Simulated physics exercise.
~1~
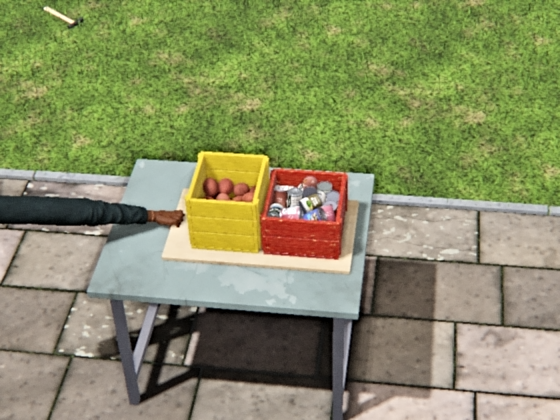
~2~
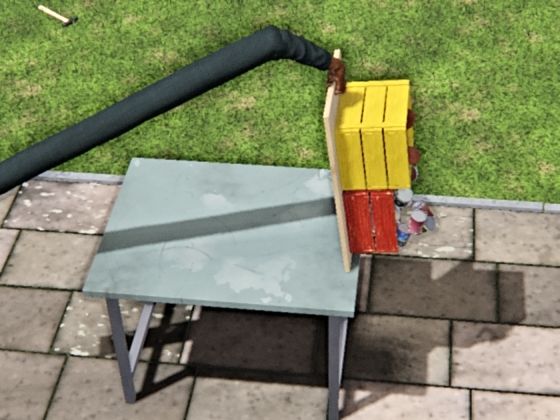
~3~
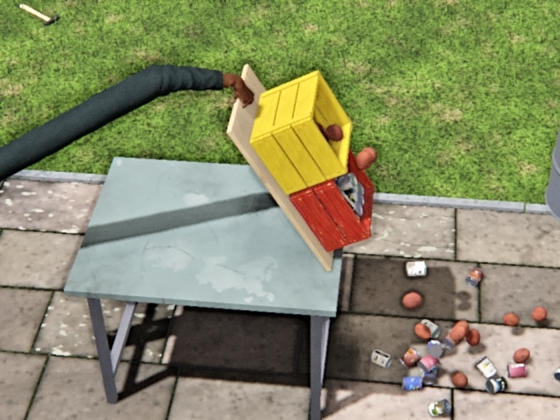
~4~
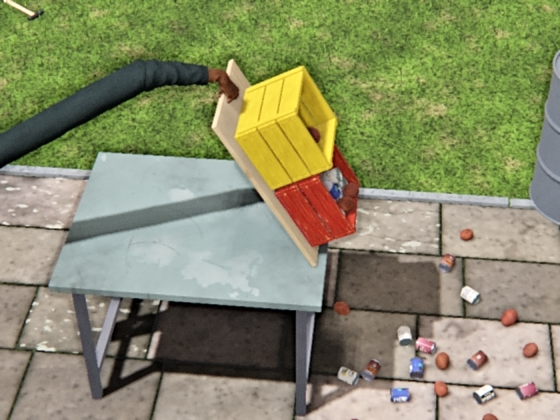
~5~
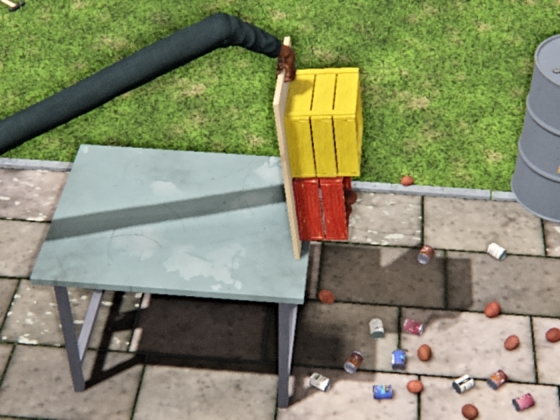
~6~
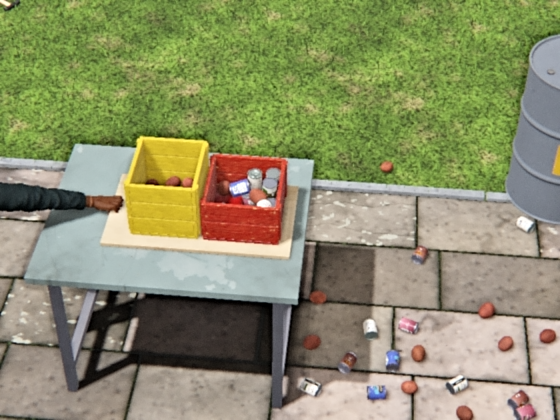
The clip opens on a table on paving beside grass, holding a board with a yellow tub of reddish potatoes and a red tub of small tins. A dark-sleeved arm grips the board's left edge and levers it up until it stands nearly upright on its right edge, and the contents begin tumbling out. The board tips partway back while potatoes and tins scatter over the paving. The arm then raises it steeply again. Finally, it lowers the board flat, leaving both tubs upright with some pieces inside and many strewn on the ground.
